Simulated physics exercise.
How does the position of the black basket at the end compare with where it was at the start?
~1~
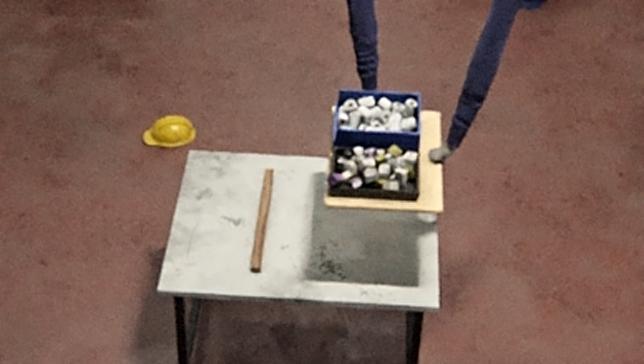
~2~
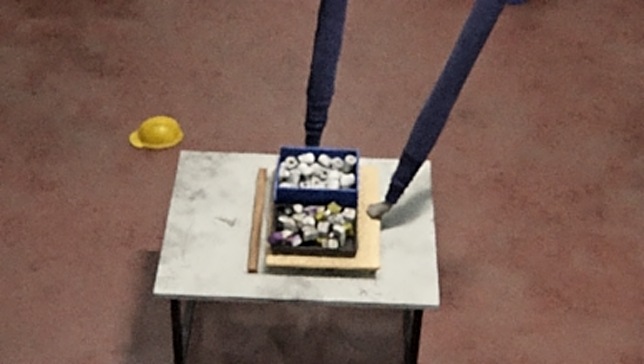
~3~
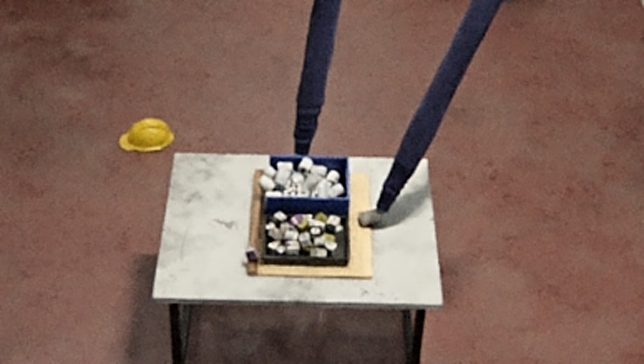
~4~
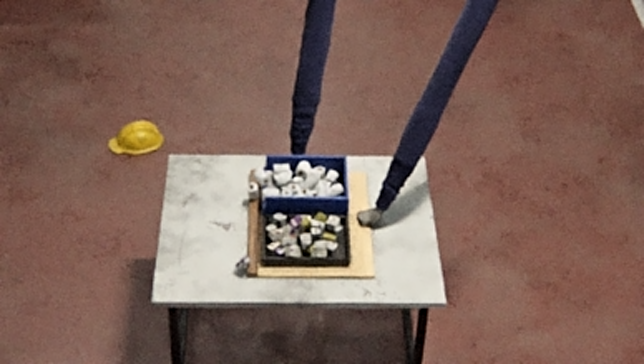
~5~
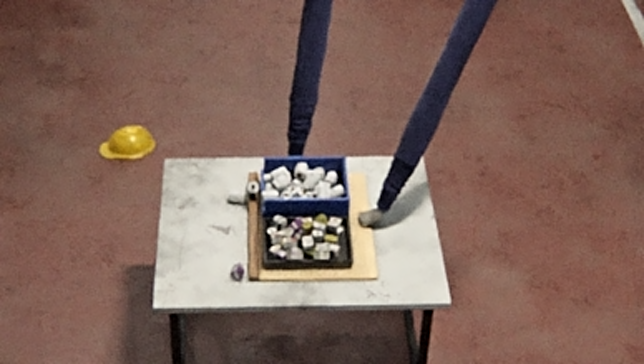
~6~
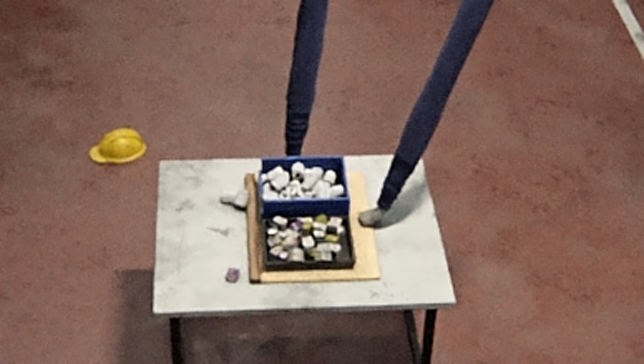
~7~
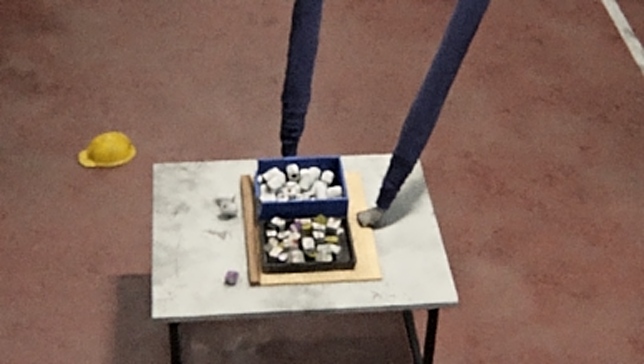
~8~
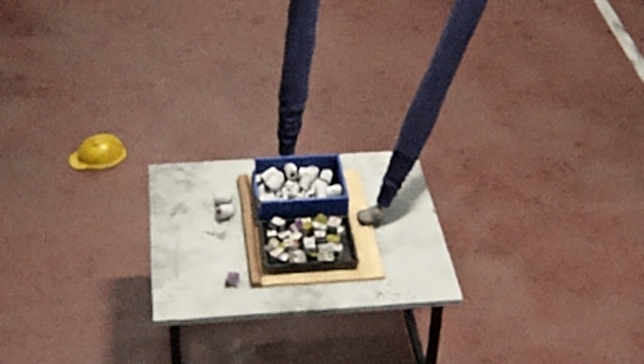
At the start the black basket was held up on the board above the right part of the table. By the end it was lower and further left, sitting on the board near the middle of the tabletop, beside the wooden strip.
Two dark-sleeved arms swung a board with a blue basket and a black basket down and left onto a table, stopping against a wooden strip. A few pieces tumbled out over the left side and lay on the tabletop, while most stayed inside.
